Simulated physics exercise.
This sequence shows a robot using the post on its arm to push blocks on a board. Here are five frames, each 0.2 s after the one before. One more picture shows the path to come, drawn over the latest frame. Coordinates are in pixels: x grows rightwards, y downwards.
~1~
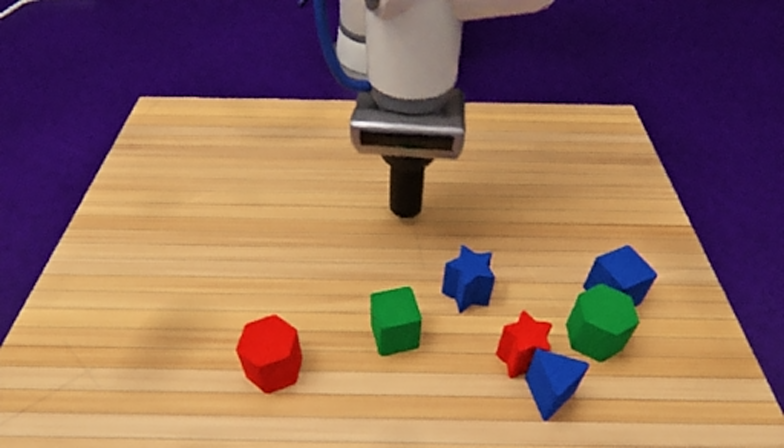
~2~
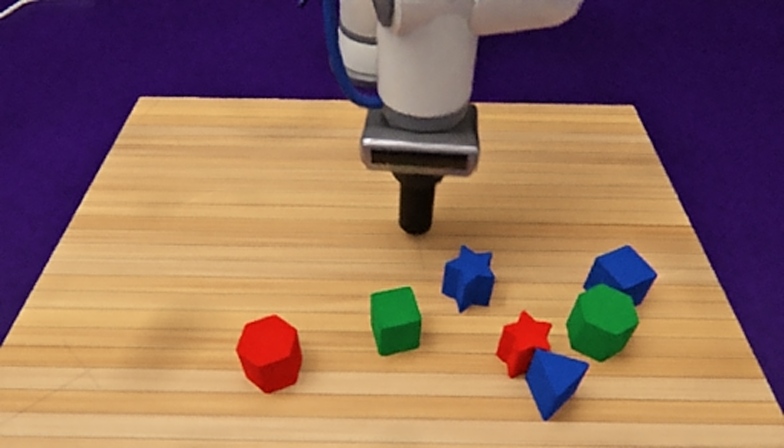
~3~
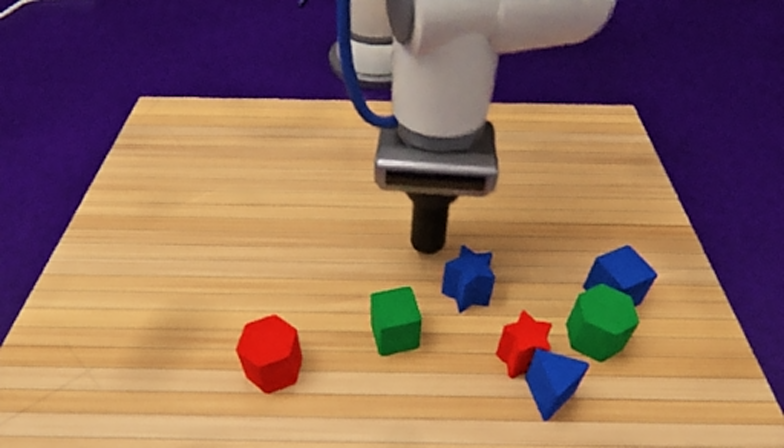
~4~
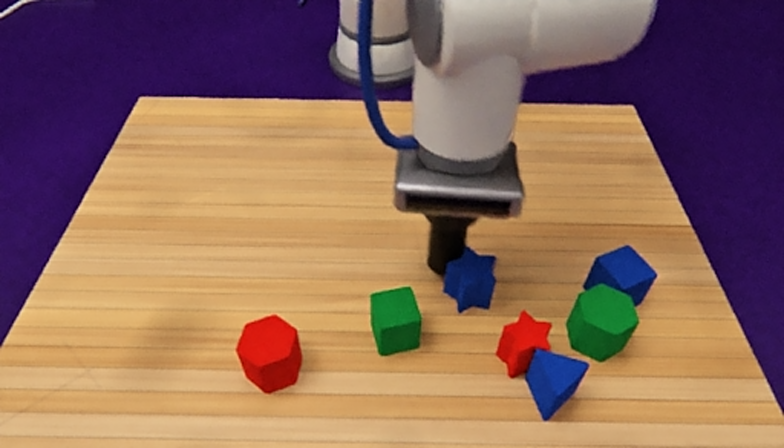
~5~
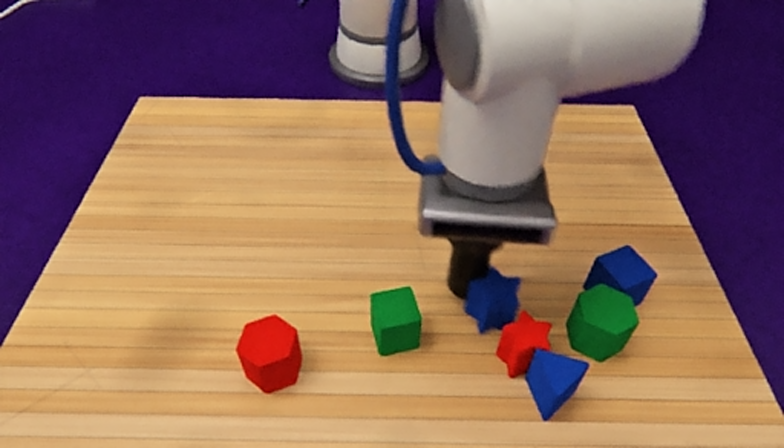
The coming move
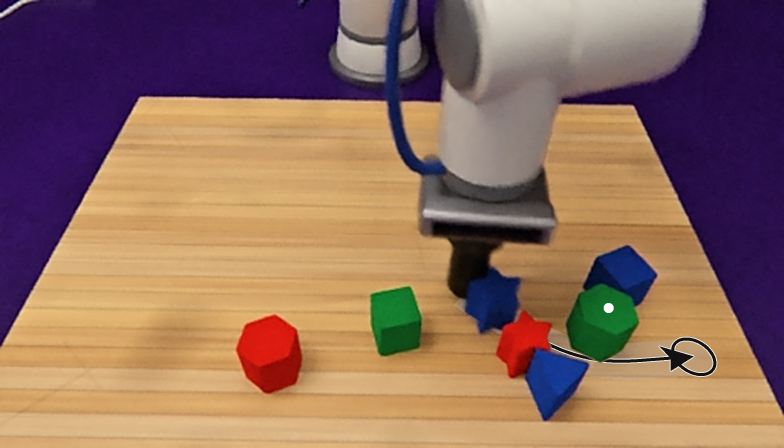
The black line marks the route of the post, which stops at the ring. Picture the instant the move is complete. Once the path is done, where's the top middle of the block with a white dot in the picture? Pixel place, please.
It is at (703, 289).
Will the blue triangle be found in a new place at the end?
It seems so.
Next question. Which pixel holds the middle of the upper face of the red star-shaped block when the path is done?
Around (580, 373).
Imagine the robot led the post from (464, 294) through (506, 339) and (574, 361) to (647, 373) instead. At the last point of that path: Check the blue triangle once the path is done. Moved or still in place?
Shifted out of place.
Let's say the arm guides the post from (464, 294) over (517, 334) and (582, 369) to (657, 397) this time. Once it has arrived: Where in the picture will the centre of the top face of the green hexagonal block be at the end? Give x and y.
At pixel (640, 313).
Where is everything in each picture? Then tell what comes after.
In the first frame, lower end of the post (406, 207), tops of blocks, blue star-shaped block (472, 264), red star-shaped block (530, 331), blue triangle (561, 369), green hexagonal block (609, 308).
In the second frame, post (415, 223), blocks as before.
In the third frame, post (428, 241), blocks as before.
In the fourth frame, post (444, 262), blue star-shaped block (474, 265).
In the fifth frame, post (466, 284), blue star-shaped block (498, 286), red star-shaped block (530, 331), blue triangle (561, 369), green hexagonal block (609, 308).
The drawn path runs from (464, 294) over (531, 335) and (613, 361) to (694, 356); the dot is on the green hexagonal block.
What follows on the original path. One third of the way, post (537, 327); blue star-shaped block (579, 330); red star-shaped block (566, 366), turned 75° clockwise; blue triangle (571, 404), turned 20° anticlockwise; green hexagonal block (625, 311), turned 15° anticlockwise.
Two thirds of the way, post (619, 352); blue star-shaped block (650, 370), turned 30° clockwise; red star-shaped block (580, 373), turned 100° clockwise; blue triangle (572, 410); green hexagonal block (666, 310), turned 70° anticlockwise.
At the end, post (701, 348); blue star-shaped block (657, 371), turned 55° clockwise; red star-shaped block (580, 373), turned 100° clockwise; blue triangle (572, 410); green hexagonal block (703, 289), turned 145° anticlockwise.
